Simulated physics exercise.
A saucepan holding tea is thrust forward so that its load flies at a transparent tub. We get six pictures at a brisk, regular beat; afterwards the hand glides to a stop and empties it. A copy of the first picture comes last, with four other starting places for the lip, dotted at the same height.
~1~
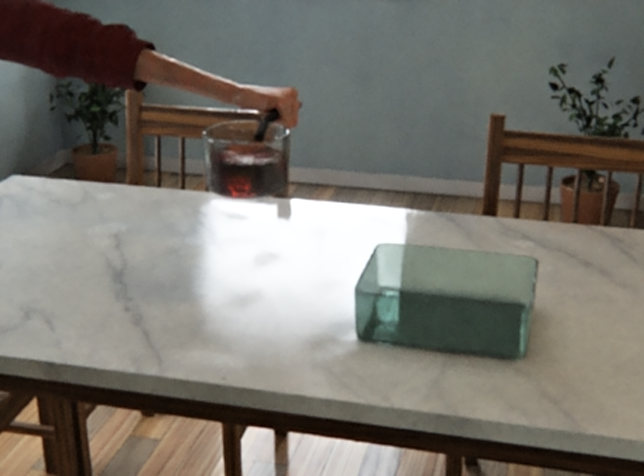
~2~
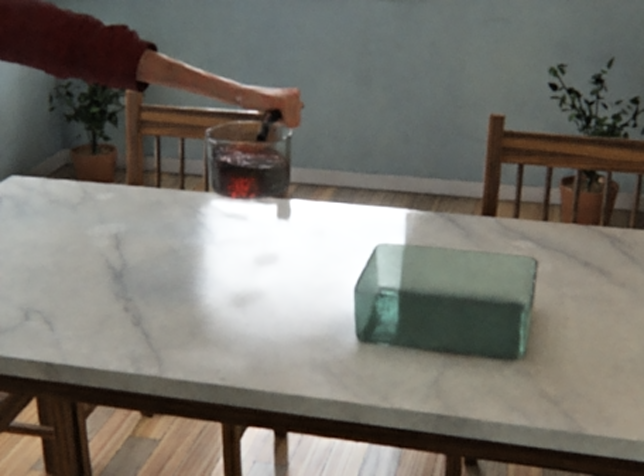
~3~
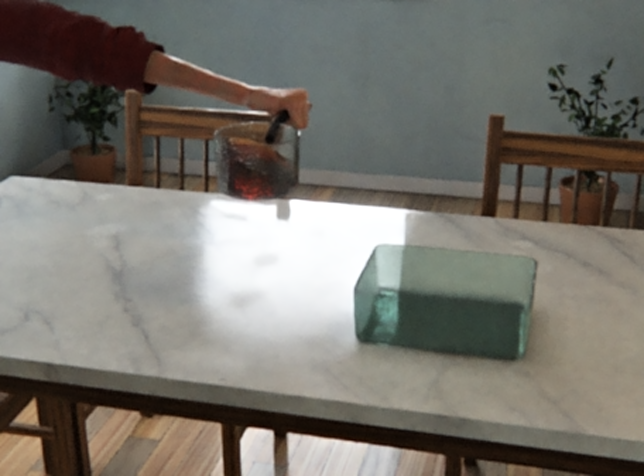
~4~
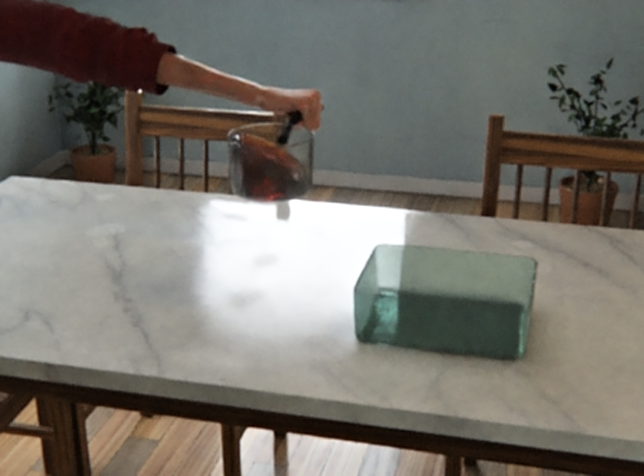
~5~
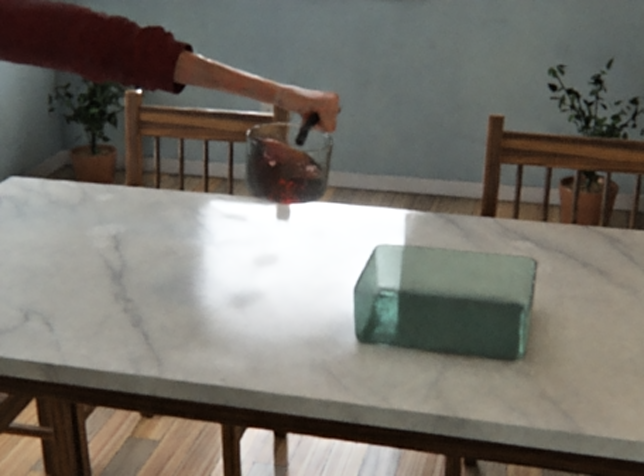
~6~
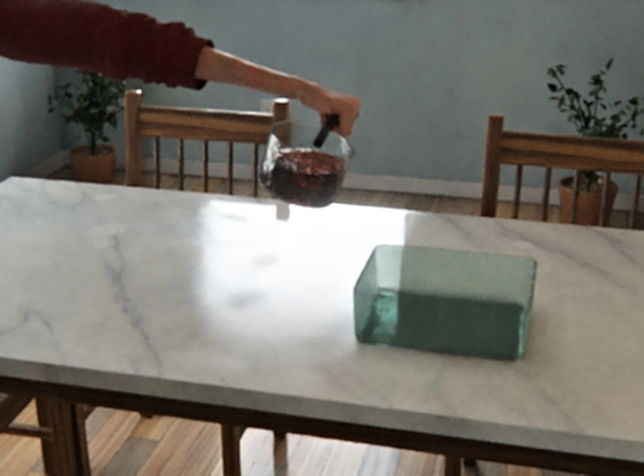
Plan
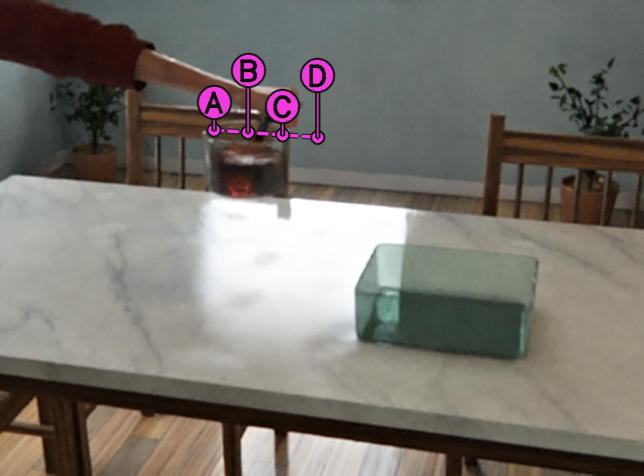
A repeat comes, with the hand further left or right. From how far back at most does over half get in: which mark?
B will do.
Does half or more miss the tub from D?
No, not at all.
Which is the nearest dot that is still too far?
Here it is dot A.
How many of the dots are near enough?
Three of the four.
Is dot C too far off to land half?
No, that is safe.
On the marked copy, A at (214, 130); B at (248, 132); C at (282, 134); D at (317, 137).
For dot A, about 36 % lands in the tub, 58 % falls short and 6 % goes beside or beyond.
For dot B, about 63 % lands in the tub, 26 % falls short and 11 % goes beside or beyond.
For dot C, about 84 % lands in the tub, 2 % falls short and 14 % goes beside or beyond.
For dot D, about 91 % lands in the tub, 5 % falls short and 4 % goes beside or beyond.
